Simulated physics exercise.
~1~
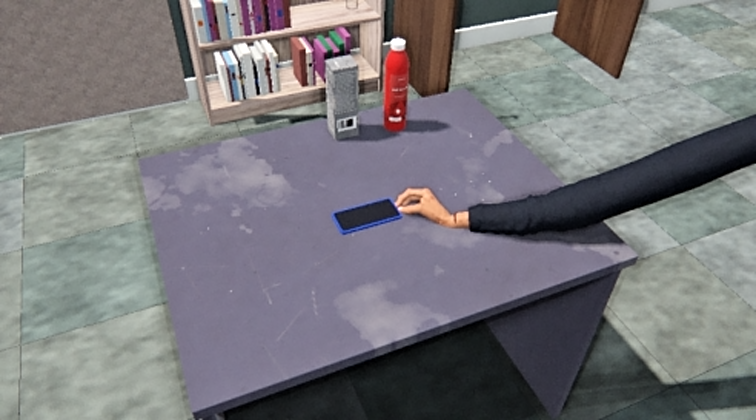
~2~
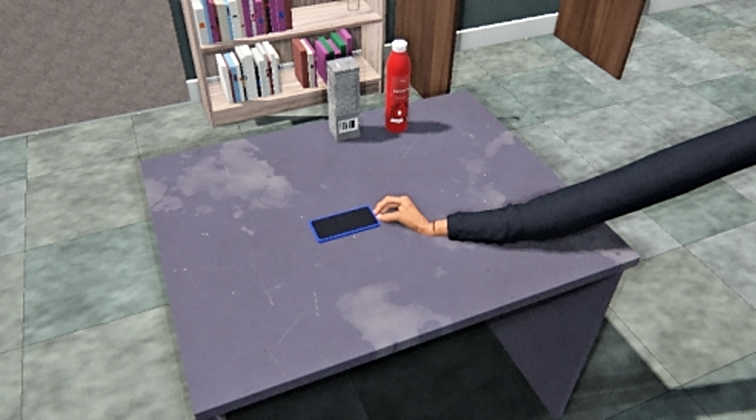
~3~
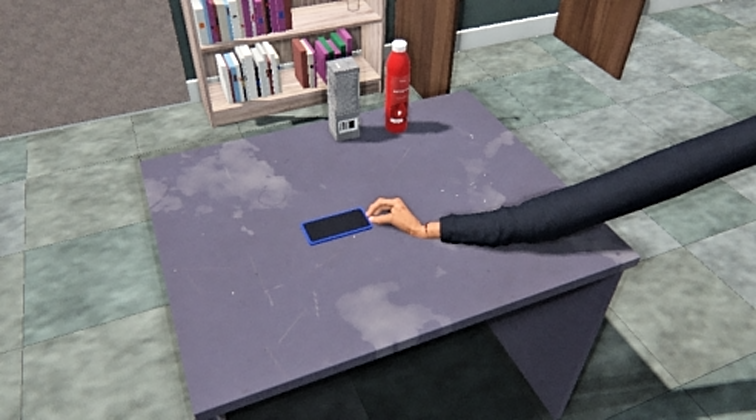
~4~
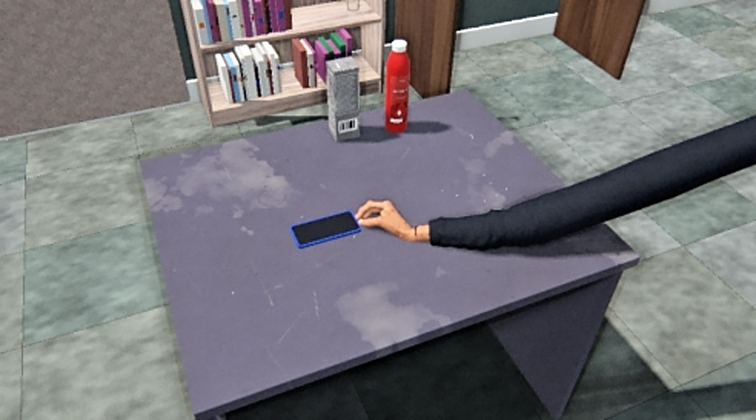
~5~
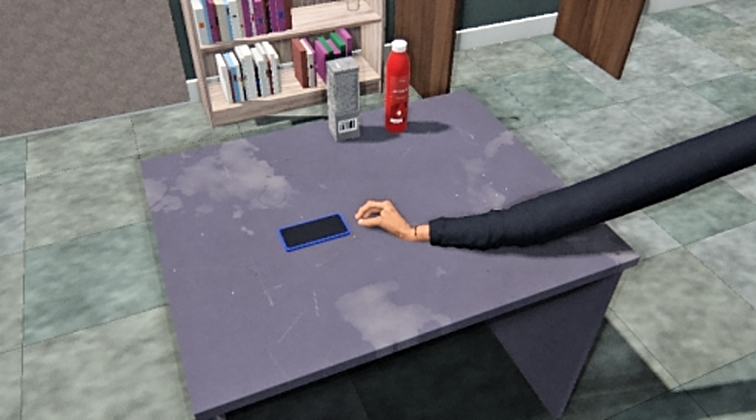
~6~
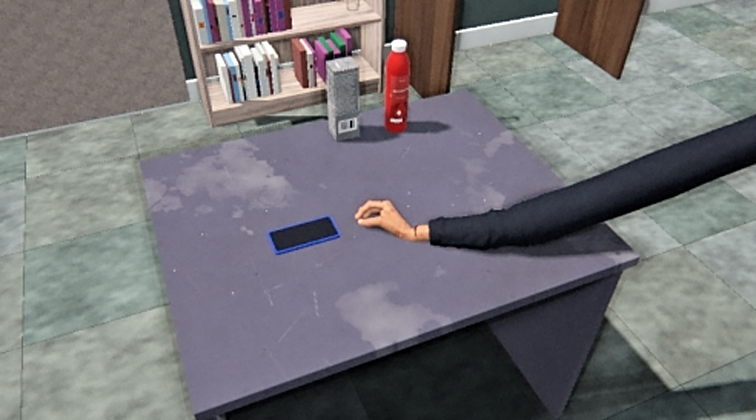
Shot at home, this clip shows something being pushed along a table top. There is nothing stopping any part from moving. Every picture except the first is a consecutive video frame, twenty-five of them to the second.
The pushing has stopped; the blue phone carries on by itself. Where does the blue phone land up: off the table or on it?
My guess is that it does not leave the table.
Then, 0.24 s on from there, blue phone shifted about its own width near (282, 241).
Then, 0.48 s on from there, blue phone resting near (282, 241).
In the end, moved from the start, blue phone. At the end, from the last picture's camera, blue phone near (282, 241).
